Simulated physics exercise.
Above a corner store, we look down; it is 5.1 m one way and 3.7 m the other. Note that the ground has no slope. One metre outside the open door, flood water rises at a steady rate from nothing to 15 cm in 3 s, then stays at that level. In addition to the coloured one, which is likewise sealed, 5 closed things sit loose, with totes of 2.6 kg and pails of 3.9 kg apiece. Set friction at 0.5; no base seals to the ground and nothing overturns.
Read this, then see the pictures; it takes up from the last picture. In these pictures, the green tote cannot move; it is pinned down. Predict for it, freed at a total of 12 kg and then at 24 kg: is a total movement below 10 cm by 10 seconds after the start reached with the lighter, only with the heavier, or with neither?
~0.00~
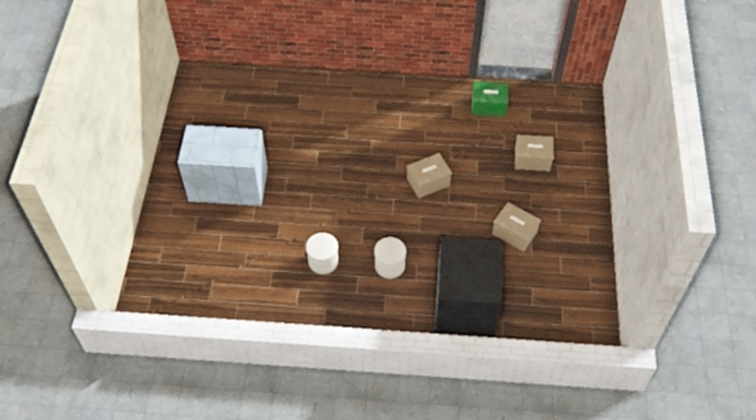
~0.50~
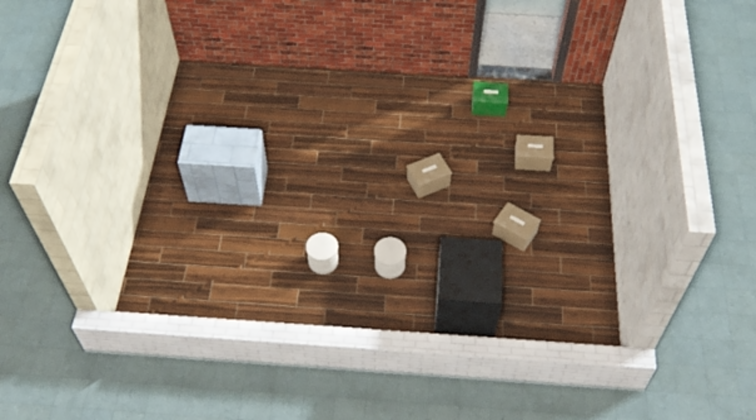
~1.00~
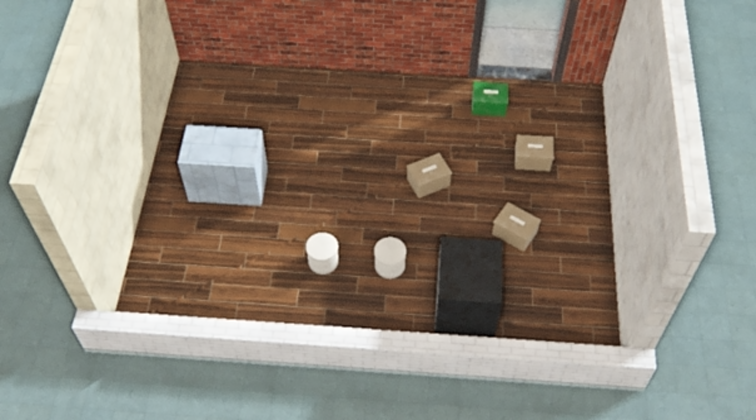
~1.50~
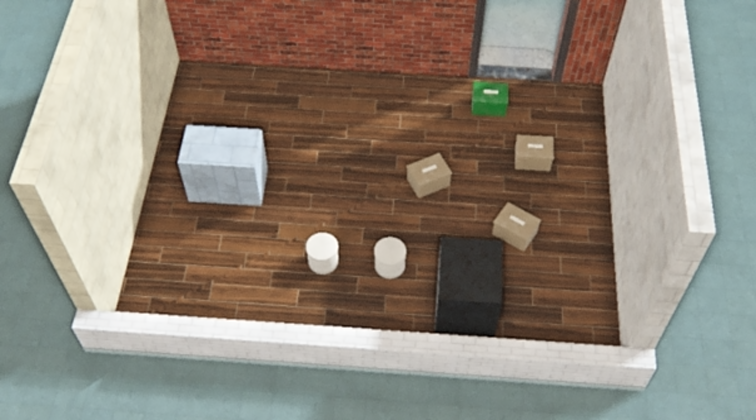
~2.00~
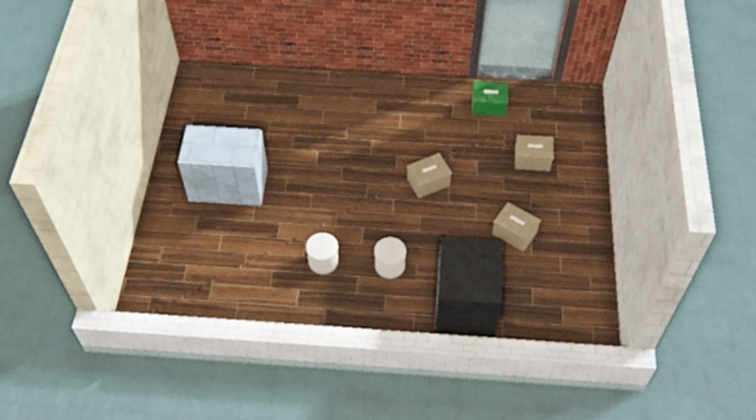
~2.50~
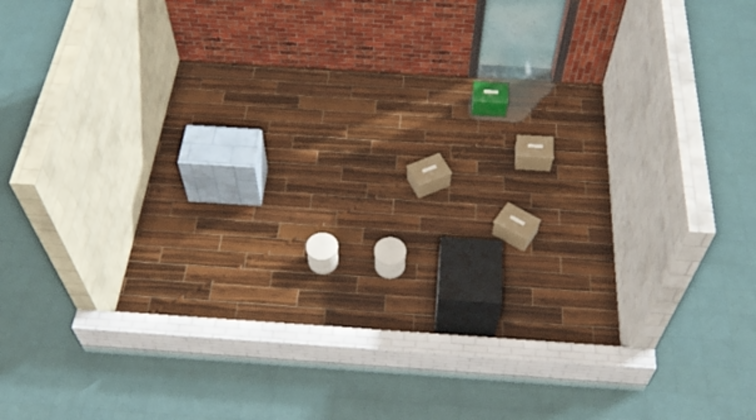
To my eye, only the doubled ballast is adequate.
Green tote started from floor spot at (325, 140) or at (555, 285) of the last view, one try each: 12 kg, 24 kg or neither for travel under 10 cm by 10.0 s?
The light mass does it, then the light mass does it.
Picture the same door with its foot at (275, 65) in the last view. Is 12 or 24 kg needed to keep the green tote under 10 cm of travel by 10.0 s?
There even the lighter works.
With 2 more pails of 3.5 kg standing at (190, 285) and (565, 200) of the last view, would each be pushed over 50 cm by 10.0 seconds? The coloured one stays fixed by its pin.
In order: Within the mark, above the mark.
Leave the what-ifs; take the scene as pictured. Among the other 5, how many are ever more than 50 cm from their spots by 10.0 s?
The tally stands at 2.
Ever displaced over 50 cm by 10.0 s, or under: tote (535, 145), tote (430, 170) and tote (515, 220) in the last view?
Reading the three in turn gives surpassed, not surpassed and surpassed.
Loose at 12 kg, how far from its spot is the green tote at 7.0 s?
Around 50 centimetres out of place.
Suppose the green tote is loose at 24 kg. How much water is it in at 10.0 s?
Something like 5 centimetres.
After 3.5 s the green tote would be 6 cm from its start with 12 kg and 0 cm from its start with 24 kg; 6 cm of water round it then.
After 4.5 s the green tote would be 42 cm from its start with 12 kg and 0 cm from its start with 24 kg; 6 cm of water round it then.
After 7.0 s the green tote would be 50 cm from its start with 12 kg and 0 cm from its start with 24 kg; 5 cm of water round it then.
After 10.0 s the green tote would be 50 cm from its start with 12 kg and 0 cm from its start with 24 kg; 5 cm of water round it then.
